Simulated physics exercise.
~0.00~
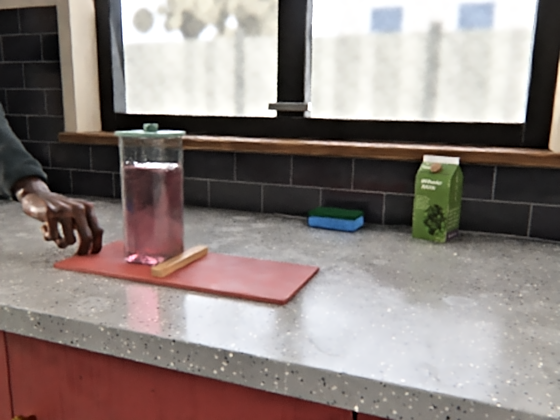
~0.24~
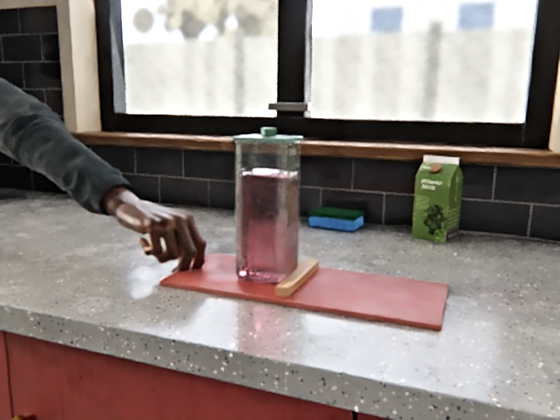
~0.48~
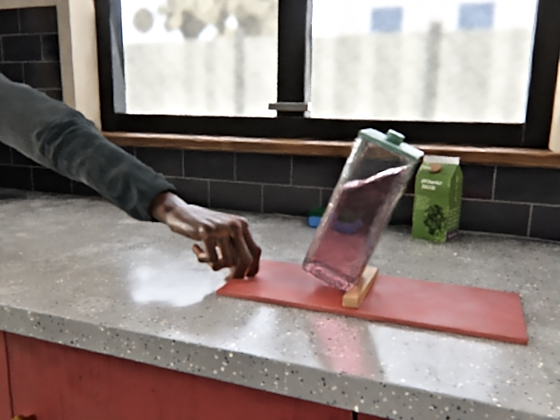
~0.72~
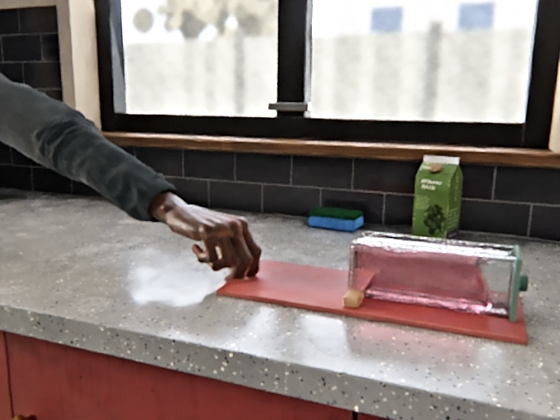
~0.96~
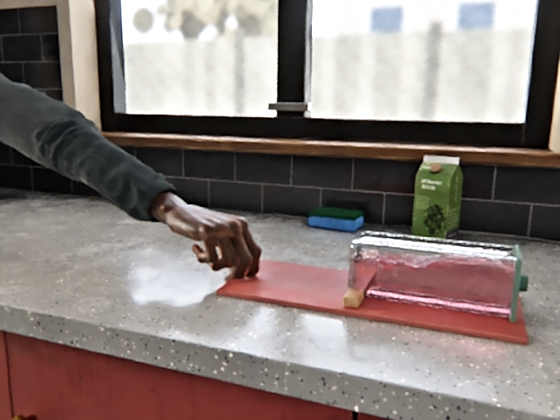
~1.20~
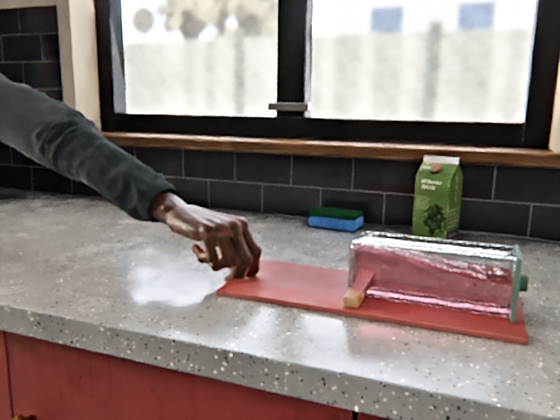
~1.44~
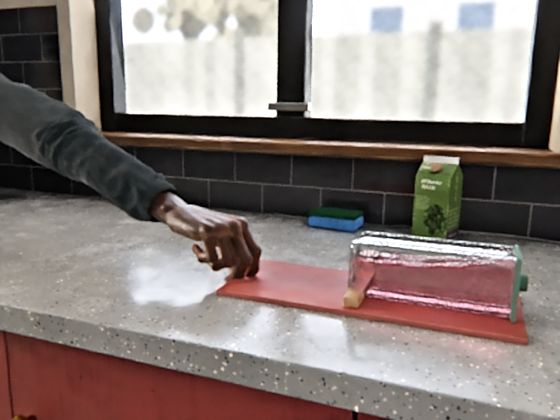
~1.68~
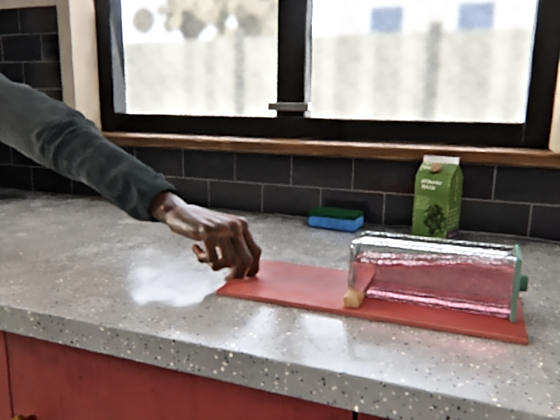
Hand sliding a red board right across a counter and stopping, the square bottle of pink liquid toppling onto its side.
